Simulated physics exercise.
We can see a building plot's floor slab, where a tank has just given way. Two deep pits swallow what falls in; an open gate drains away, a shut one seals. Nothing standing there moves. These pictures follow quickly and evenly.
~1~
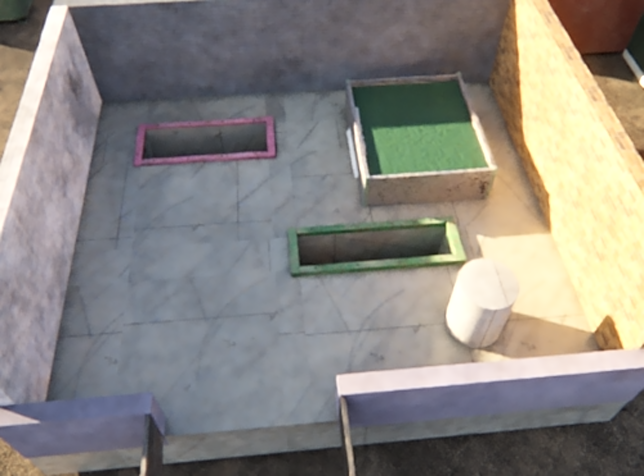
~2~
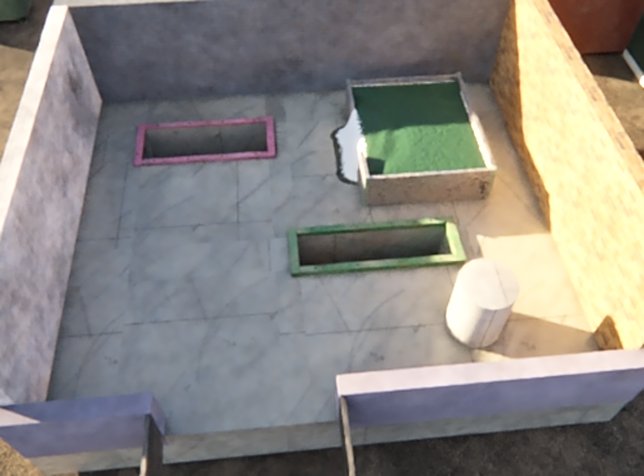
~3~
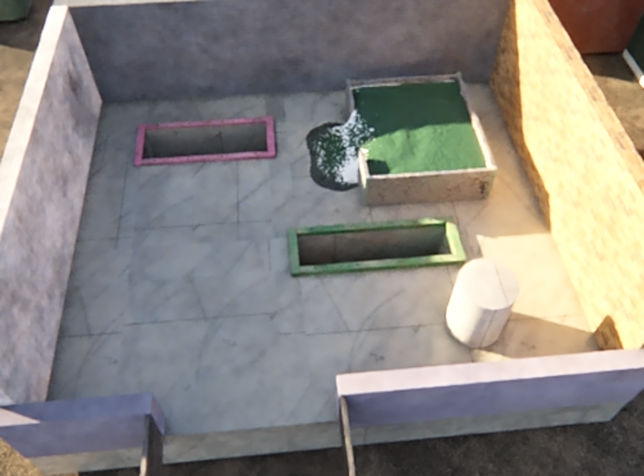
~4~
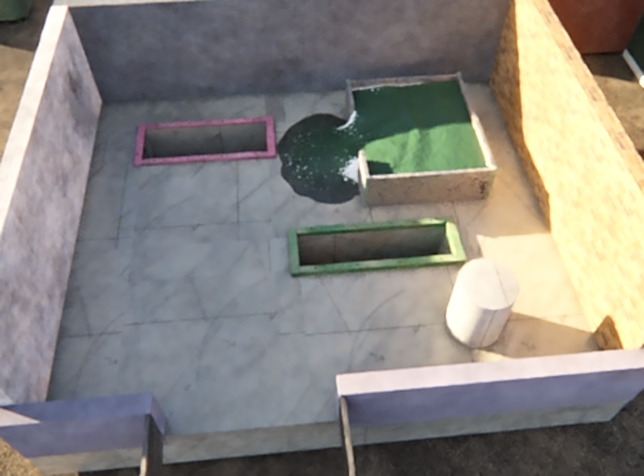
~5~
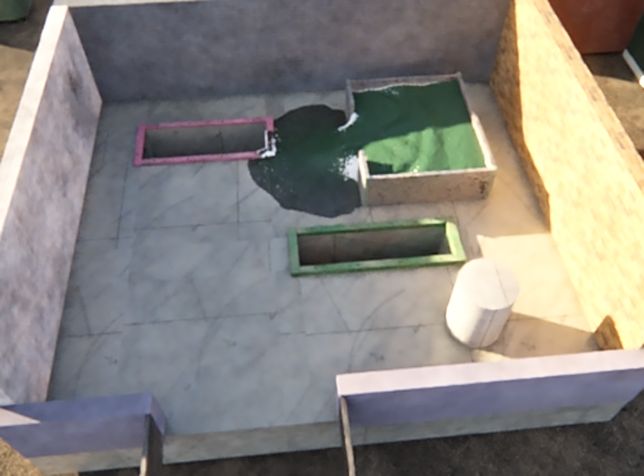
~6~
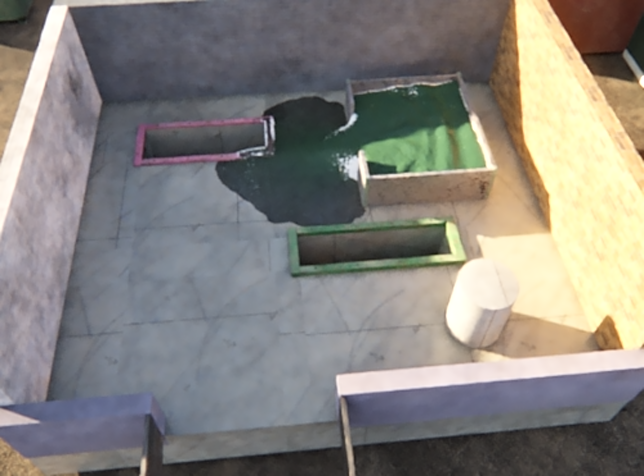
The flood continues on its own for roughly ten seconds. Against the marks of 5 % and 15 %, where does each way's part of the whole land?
The gate lands between 5 and 15 %; the green pit lands below 5 %; the pink pit lands above 15 %.
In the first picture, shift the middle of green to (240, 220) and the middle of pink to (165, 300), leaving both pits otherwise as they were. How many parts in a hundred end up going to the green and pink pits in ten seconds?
My answer: Green gets 8 percent, pink gets 10 percent.
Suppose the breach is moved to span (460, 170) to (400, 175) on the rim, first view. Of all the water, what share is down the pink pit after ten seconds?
The pink pit gets 0 per cent.
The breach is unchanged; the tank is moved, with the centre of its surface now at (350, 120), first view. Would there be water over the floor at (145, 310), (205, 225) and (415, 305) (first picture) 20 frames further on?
In order: Inundated, then inundated, then unflooded.
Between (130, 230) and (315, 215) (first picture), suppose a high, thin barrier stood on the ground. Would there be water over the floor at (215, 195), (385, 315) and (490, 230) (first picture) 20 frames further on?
Okay, the first comes out soaked, the next left untouched, and the last left untouched.
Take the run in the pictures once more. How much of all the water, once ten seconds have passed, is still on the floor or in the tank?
Roughly 72 out of every hundred parts.
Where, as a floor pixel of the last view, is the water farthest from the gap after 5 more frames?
Look around (108, 193).
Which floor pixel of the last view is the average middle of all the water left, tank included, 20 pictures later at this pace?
Around pixel (311, 175) of the last picture.
A moment on, water covers 25 % of the floor; the gate 0 %, the green pit 0 %, the pink pit 4 %.
Next, water covers 35 % of the floor; the gate 0 %, the green pit 0 %, the pink pit 8 %.
Then, water covers 50 % of the floor; the gate 0 %, the green pit 0 %, the pink pit 12 %.
Later, water covers 65 % of the floor; the gate 1 %, the green pit 0 %, the pink pit 18 %.
In the end, water covers 85 % of the floor; the gate 7 %, the green pit 0 %, the pink pit 21 %.
